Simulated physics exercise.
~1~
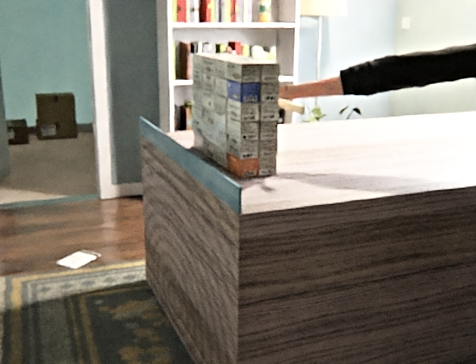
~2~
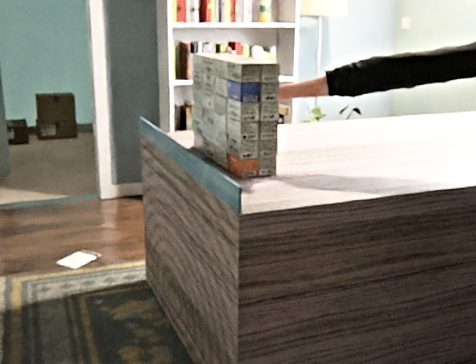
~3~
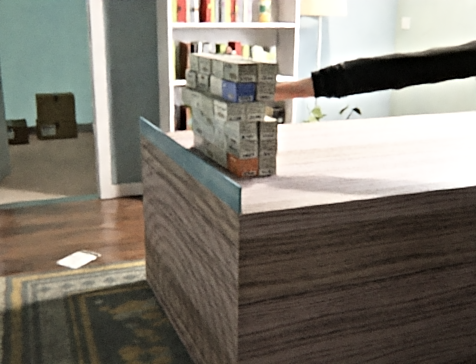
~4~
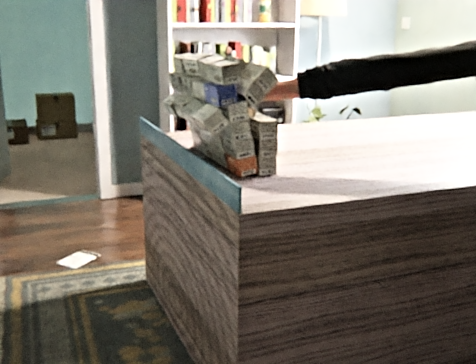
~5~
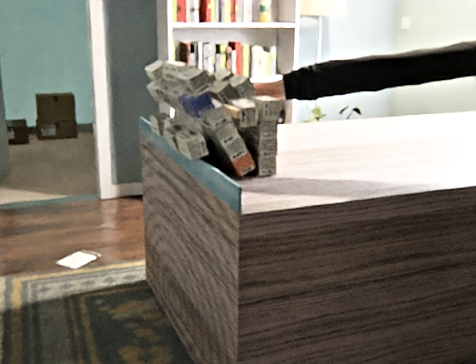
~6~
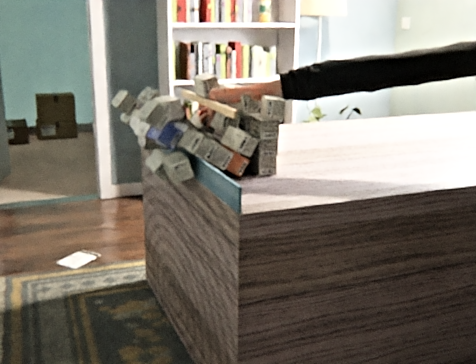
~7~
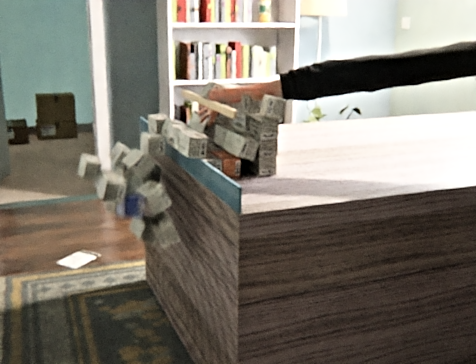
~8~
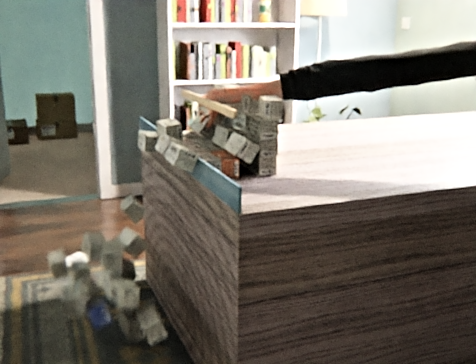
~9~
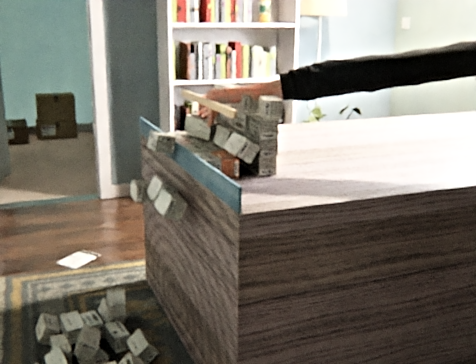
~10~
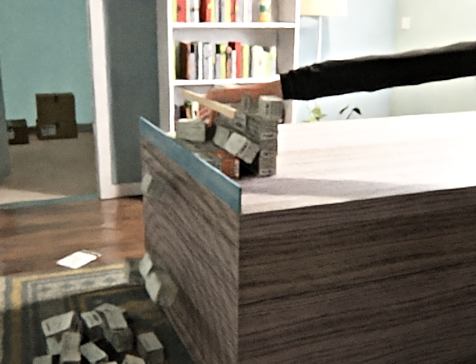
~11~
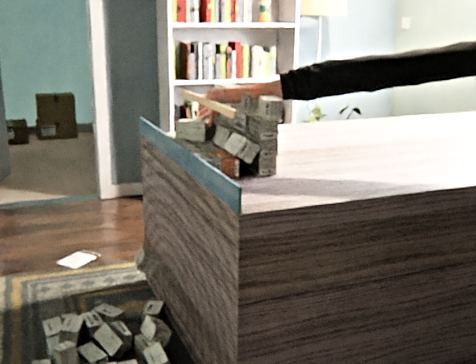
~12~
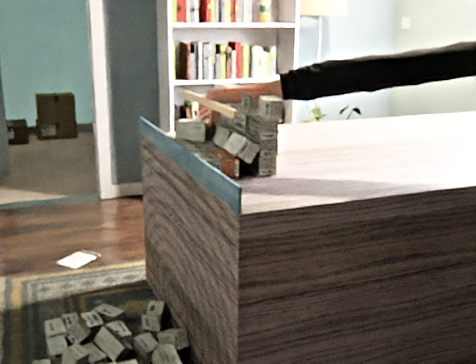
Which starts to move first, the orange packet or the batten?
The batten starts to move first, and the orange packet only begins to tip later, once the stack above is already shifting toward the edge.
To begin with, a neat block of small packets, one blue and one orange among them, stands near the edge of a wooden sideboard while an outstretched arm reaches in from the right. The hand pushes a batten leftward against the stack, and the upper packets slide and lean toward the edge. The block breaks apart, with the blue packet tipping over and the orange one rolling onto its side. The batten stops, but a cluster including the blue packet tumbles to the floor, followed by a few stragglers. Finally, a loose heap lies by the rug, while the orange packet and others remain on top beside the still hand.
